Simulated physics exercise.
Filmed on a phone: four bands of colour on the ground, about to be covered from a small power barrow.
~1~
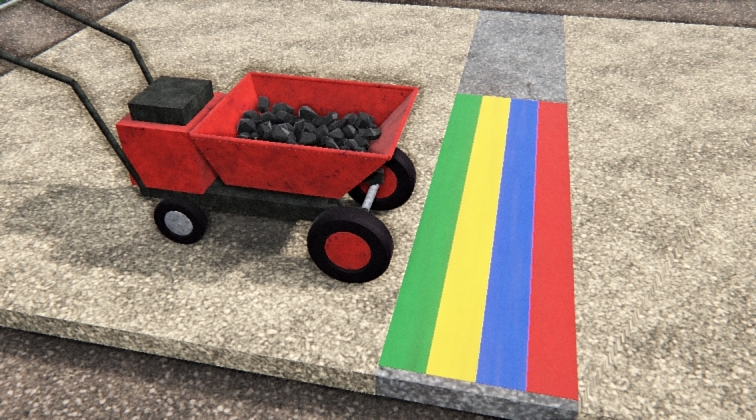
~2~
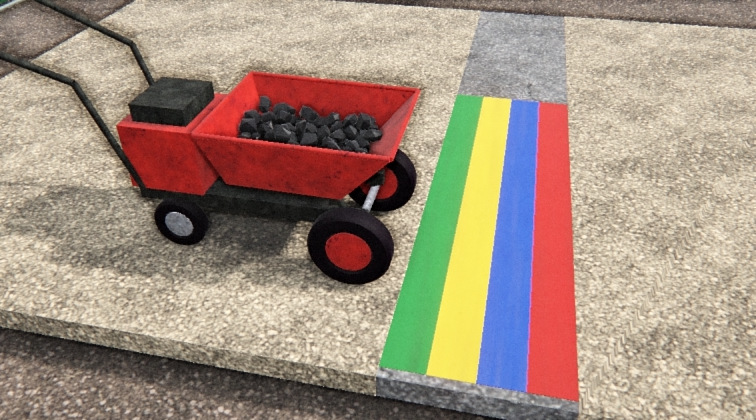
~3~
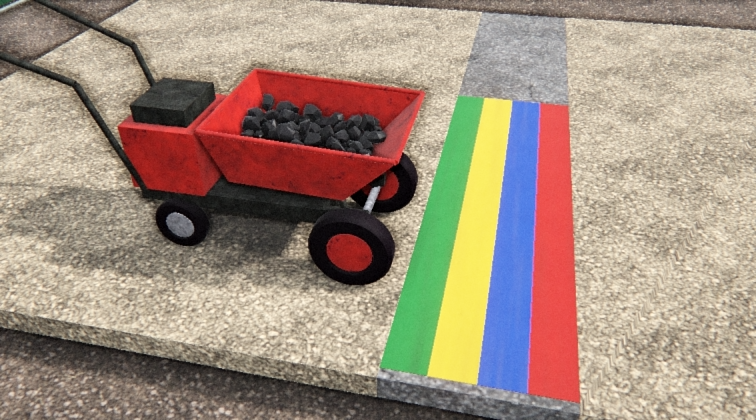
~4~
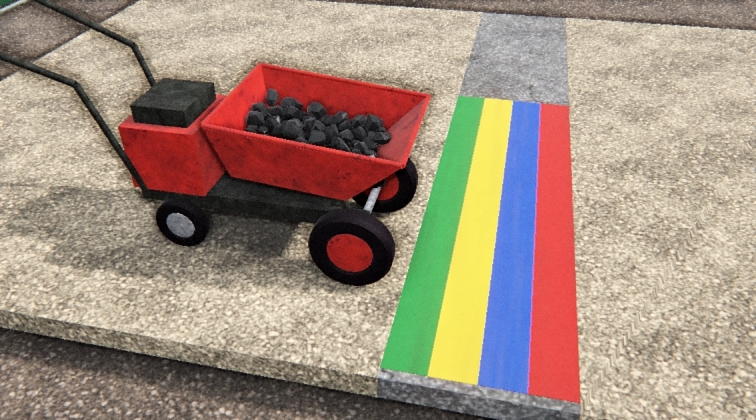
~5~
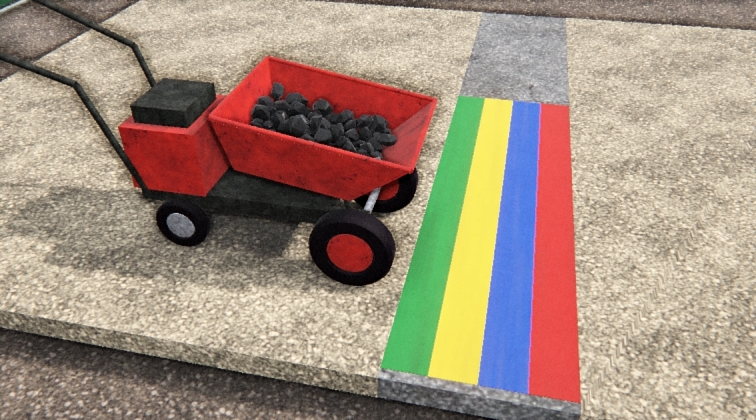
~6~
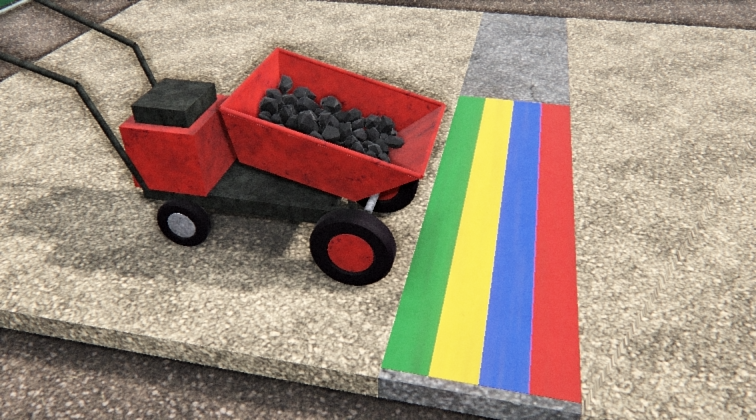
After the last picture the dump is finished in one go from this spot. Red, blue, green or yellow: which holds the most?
Most covered: The blue band.
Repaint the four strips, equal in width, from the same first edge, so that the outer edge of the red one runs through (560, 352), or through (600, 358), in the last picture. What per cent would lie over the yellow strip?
The first gives 10 %, the second 20 %.
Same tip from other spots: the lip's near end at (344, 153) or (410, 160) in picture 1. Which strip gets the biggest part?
At the first place the yellow strip, at the second blue.
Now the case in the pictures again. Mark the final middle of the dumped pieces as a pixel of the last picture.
At about (518, 258).
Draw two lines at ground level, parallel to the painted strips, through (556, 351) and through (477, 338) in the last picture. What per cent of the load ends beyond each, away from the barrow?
First some 20, then 70 per cent.
Soon after the last picture, skip tipped steeply; all in the skip.
A little later, skip tipped right over; nearly all in the skip; a stray few over the yellow strip.
Later still, skip tipped right over; about a quarter in the skip; a small part over the yellow strip; about a third over the blue strip; about a quarter over the red strip; a small part off the paint.
At rest, skip tipped right over; about a quarter in the skip; none over the green strip; about a quarter over the yellow strip; about a third over the blue strip; about a quarter over the red strip; a small part off the paint.
